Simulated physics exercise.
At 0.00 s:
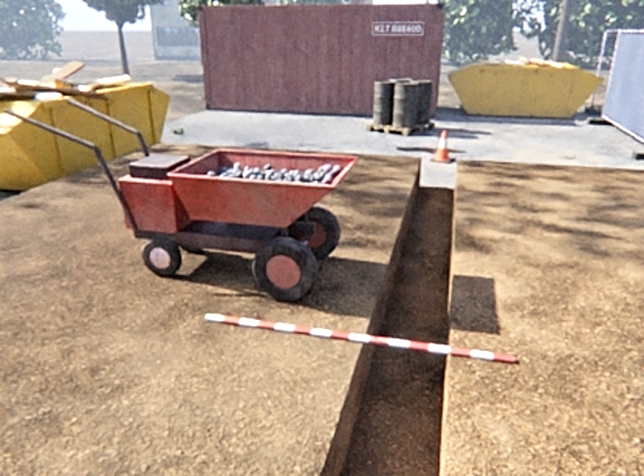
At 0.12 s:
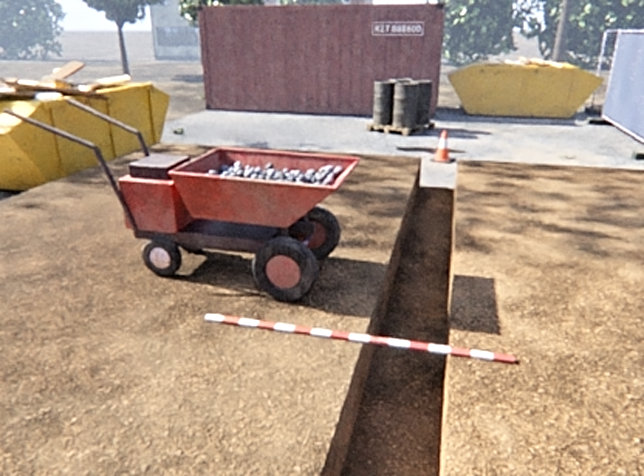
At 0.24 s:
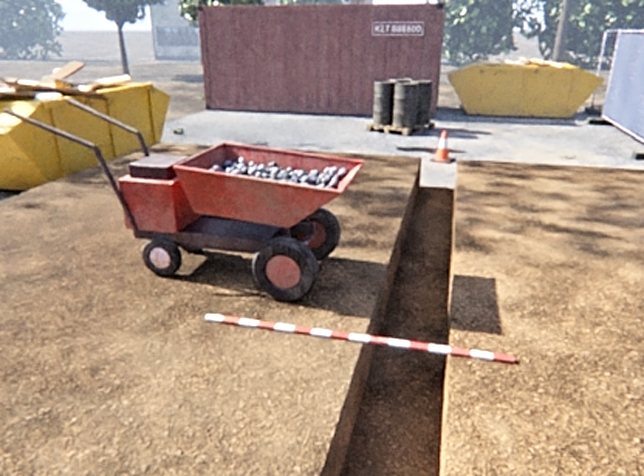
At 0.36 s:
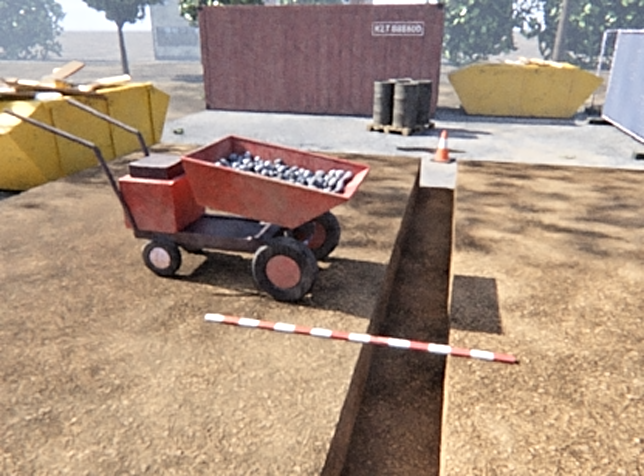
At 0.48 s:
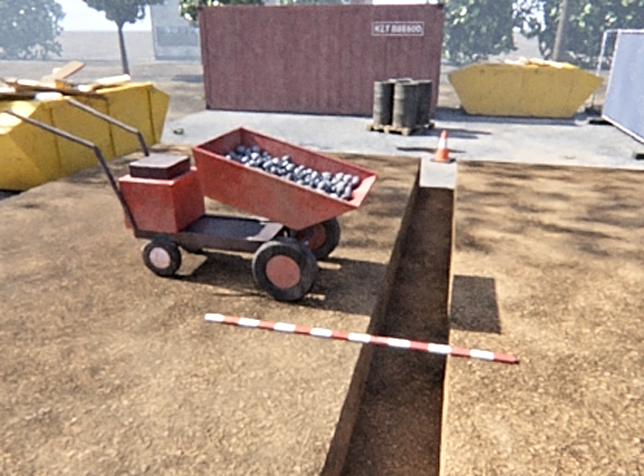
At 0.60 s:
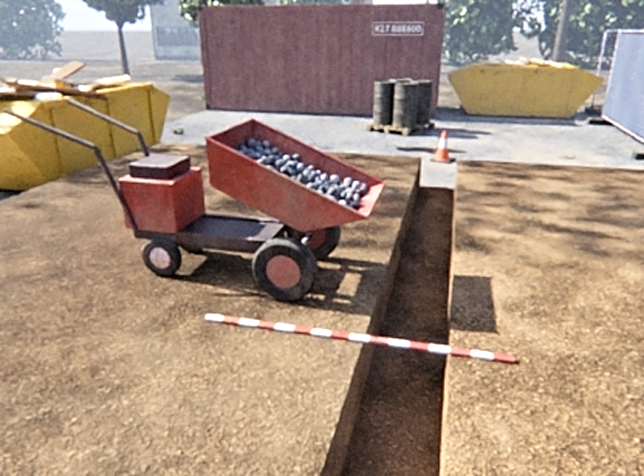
Red skip of a motor barrow tilting steadily forward to the right, grey cobbles shifting toward its lip beside a narrow trench.
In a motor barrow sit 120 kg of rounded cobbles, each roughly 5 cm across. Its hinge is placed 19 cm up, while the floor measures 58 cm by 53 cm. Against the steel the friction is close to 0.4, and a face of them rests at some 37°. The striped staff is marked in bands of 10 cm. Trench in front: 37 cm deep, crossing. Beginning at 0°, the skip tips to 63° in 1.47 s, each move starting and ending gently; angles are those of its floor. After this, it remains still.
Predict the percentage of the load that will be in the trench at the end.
Predicted: Roughly 99 %.
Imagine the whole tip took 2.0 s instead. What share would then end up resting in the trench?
About 100 percent, I'd say.
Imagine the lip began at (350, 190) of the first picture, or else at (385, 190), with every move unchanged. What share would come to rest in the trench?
From the first spot near 90, from the second near 40 per cent.
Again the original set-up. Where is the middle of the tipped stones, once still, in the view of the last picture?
Their middle ends up near (420, 333).
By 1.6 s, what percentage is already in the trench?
I'd say near 40 per cent at that time.
After 1.1 s the floor is at 53°; 100 % in the skip; the foremost stones are at (391, 244).
After 1.6 s the floor is at 63°; 59 % in the skip, 41 % in the trench; the foremost stones are at (444, 333).
After 1.9 s the floor is at 63°; 23 % in the skip, 76 % in the trench, 1 % past the trench; the foremost stones are at (473, 303).
After 3.9 s the floor is at 63°; 0 % in the skip, 99 % in the trench, 1 % past the trench; the foremost stones are at (507, 318).
